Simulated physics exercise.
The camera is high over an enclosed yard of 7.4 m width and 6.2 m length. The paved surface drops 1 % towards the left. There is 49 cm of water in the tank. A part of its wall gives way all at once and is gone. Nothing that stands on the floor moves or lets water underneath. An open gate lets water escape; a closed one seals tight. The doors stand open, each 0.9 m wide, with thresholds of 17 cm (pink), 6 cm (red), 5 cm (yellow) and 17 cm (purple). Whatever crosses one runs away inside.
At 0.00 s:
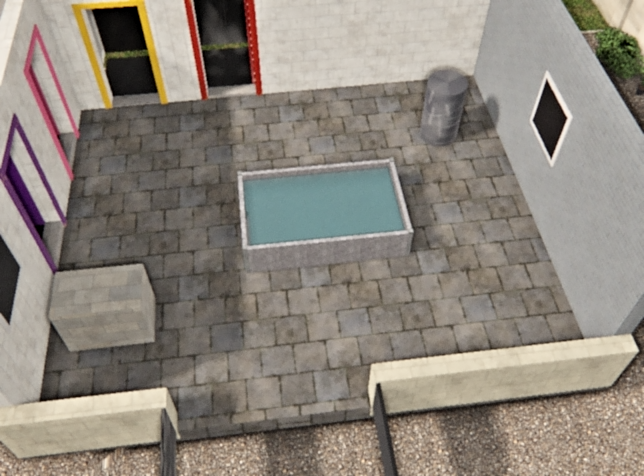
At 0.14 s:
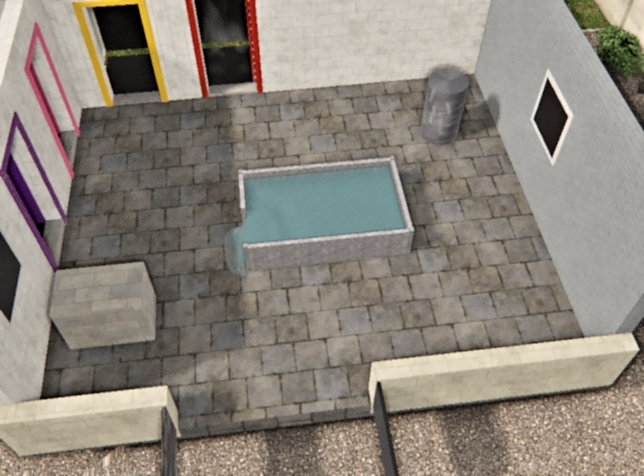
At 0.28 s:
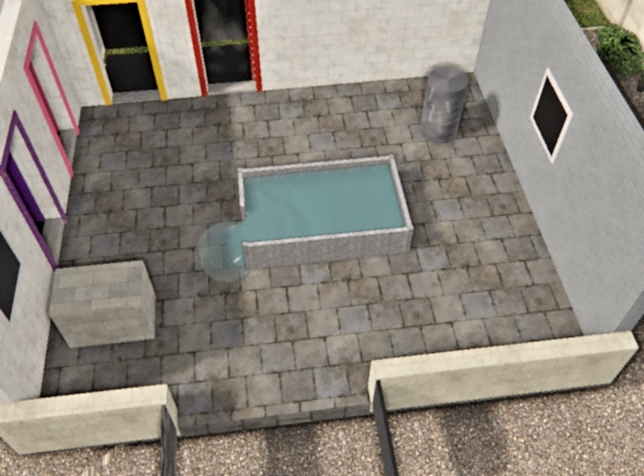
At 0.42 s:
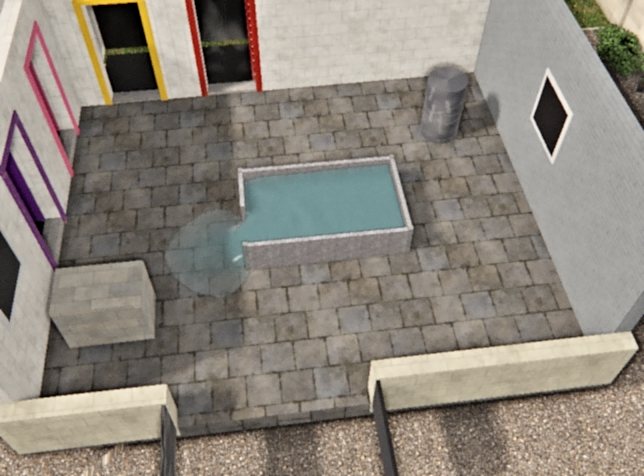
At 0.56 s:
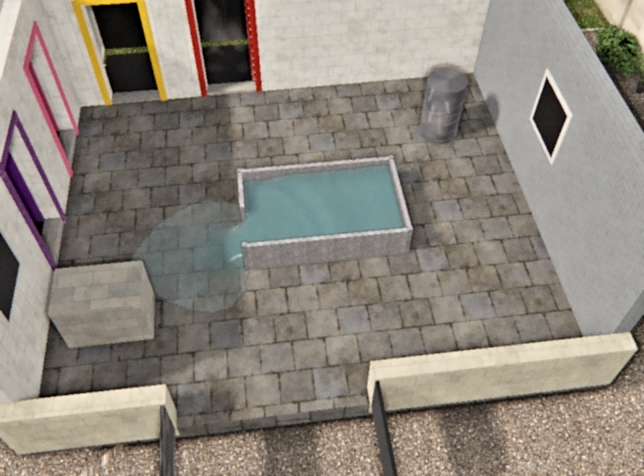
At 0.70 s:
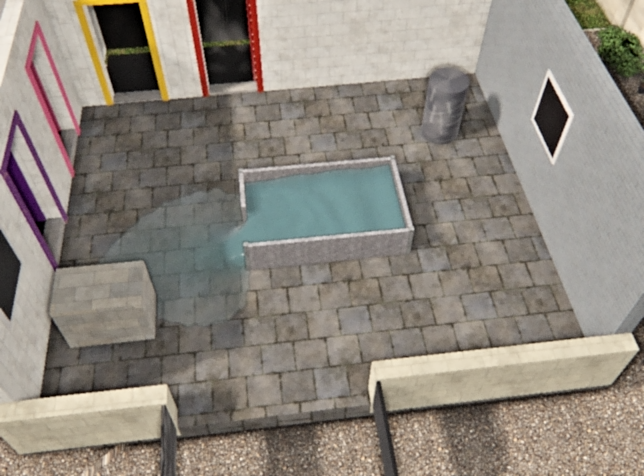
An enclosed yard paved in grey stone is seen from high above by a camera that stays still. A pale-walled rectangular tank of blue-green water stands mid-yard, with a grey block at left, a grey cylinder at back right, and yellow, red, pink and purple doorframes in the white walls. The tank's left end gives way, and water pours out, spreading leftward in a thin, widening sheet to the block.
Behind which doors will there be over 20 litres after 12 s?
The water let in: At the pink door it stays under the limit; at the red door it stays under the limit; at the yellow door it exceeds the limit; at the purple door it does not reach the limit.
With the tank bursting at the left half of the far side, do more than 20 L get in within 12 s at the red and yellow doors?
Then: Red above, yellow over.
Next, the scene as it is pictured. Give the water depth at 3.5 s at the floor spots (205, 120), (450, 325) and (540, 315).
Roughly 0, 0 and 0 cm, in turn.
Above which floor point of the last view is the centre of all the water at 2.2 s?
At about (248, 242).
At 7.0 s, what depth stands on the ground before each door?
In cm: Pink 5, red 4, yellow 9, purple 10.
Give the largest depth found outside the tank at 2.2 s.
Roughly 28 cm.
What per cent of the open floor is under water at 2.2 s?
About 20 per cent.
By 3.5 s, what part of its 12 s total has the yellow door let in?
Some 0 per cent by then.
After 1.4 s water covers 15 % of the floor and is deepest (28 cm) near (240, 257); pink door not reached, red door not reached, yellow door not reached, purple door 15 cm at the sill, 0 L in.
After 2.2 s water covers 20 % of the floor and is deepest (28 cm) near (56, 296); pink door 3 cm at the sill, 0 L in, red door not reached, yellow door not reached, purple door 21 cm at the sill, 1 L in.
After 3.5 s water covers 25 % of the floor and is deepest (22 cm) near (39, 413); pink door 8 cm at the sill, 0 L in, red door not reached, yellow door 5 cm at the sill, 0 L in, purple door 15 cm at the sill, 5 L in.
After 7.0 s water covers 50 % of the floor and is deepest (14 cm) near (37, 426); pink door 5 cm at the sill, 0 L in, red door 4 cm at the sill, 0 L in, yellow door 9 cm at the sill, 45 L in, purple door 10 cm at the sill, 6 L in.
After 12.0 s water covers 75 % of the floor and is deepest (8 cm) near (82, 114); pink door 7 cm at the sill, 0 L in, red door 3 cm at the sill, 0 L in, yellow door 6 cm at the sill, 70 L in, purple door 7 cm at the sill, 6 L in.
